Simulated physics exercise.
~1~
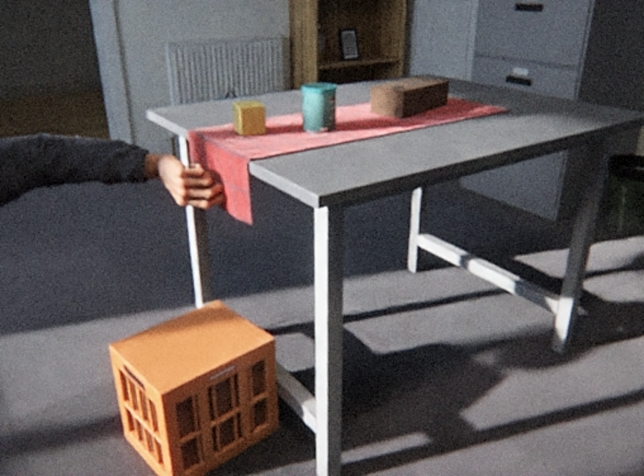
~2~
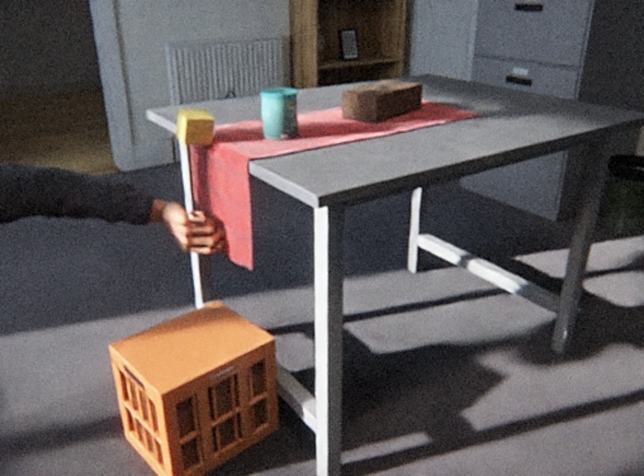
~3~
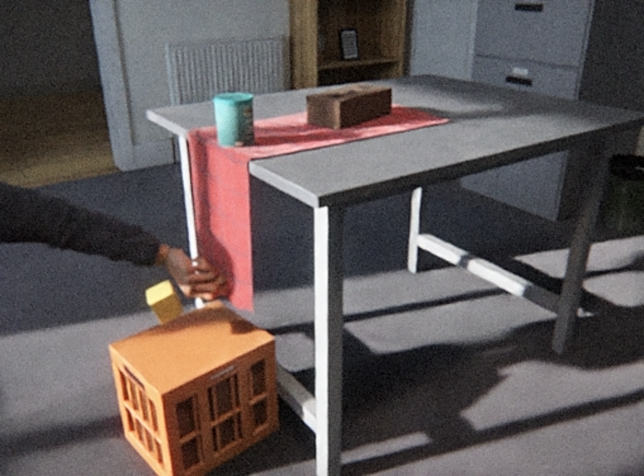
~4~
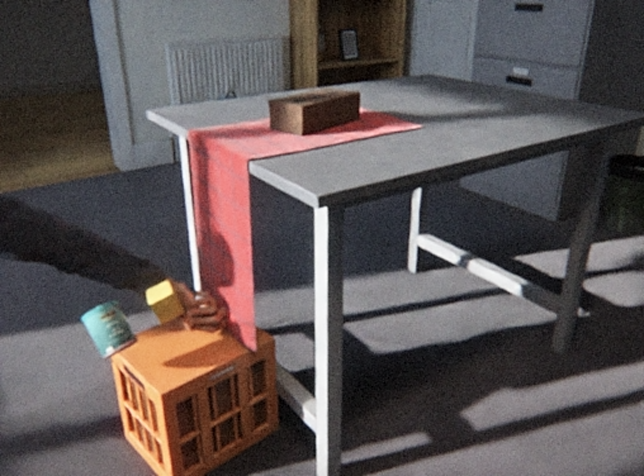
In a dim room with a radiator and shelves behind, a still view looks slightly down on a grey table with white legs. A red runner lies across it, holding a yellow block, a turquoise tin and a brown brick, its end hanging above an orange crate on the floor. A hand reaching in from the left pulls the cloth downward, carrying everything left. The yellow block tips over the edge and drops toward the crate, then the tin follows. At the end, the hem reaches the crate, the tin leans beside the block down there, and the brick remains on the table.
